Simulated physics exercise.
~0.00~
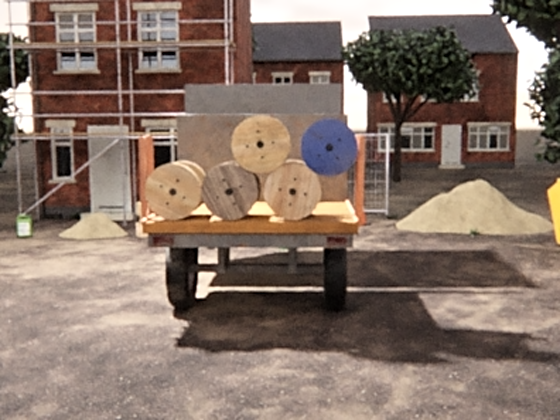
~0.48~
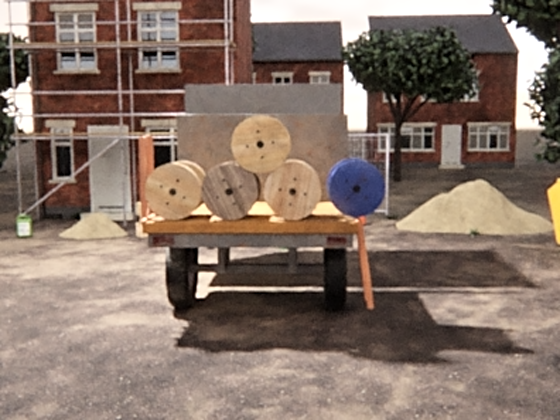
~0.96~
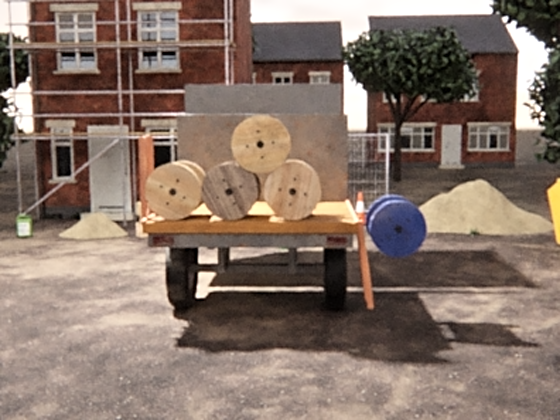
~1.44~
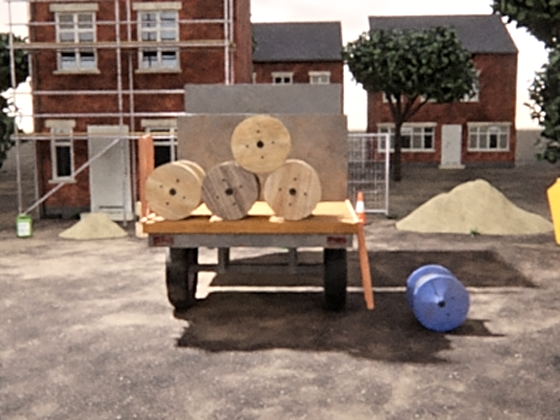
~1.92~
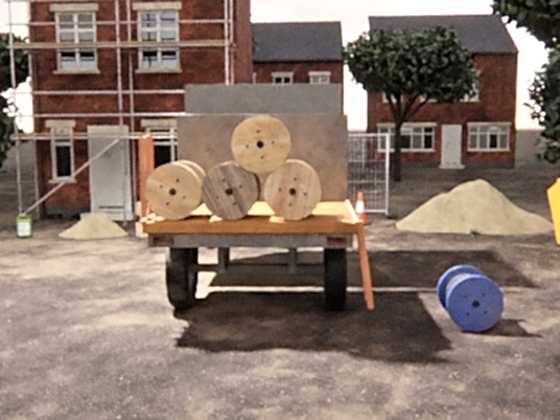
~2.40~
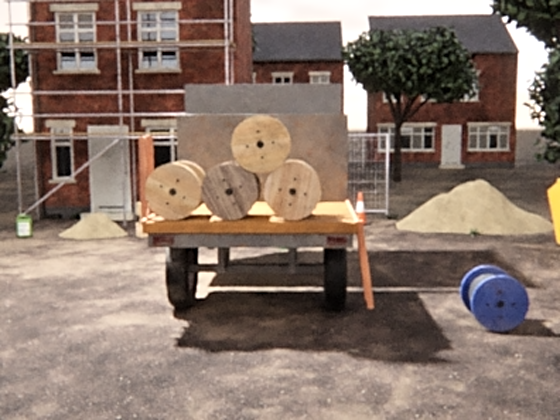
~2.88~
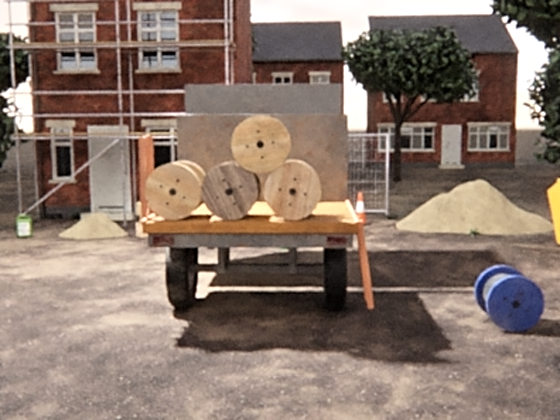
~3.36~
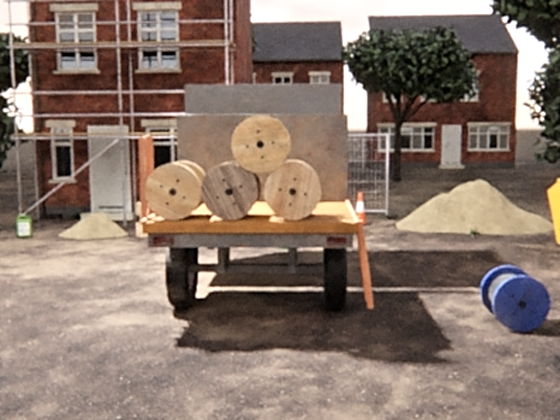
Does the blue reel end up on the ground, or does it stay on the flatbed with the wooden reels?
The blue reel ends up on the ground, to the right of the flatbed.
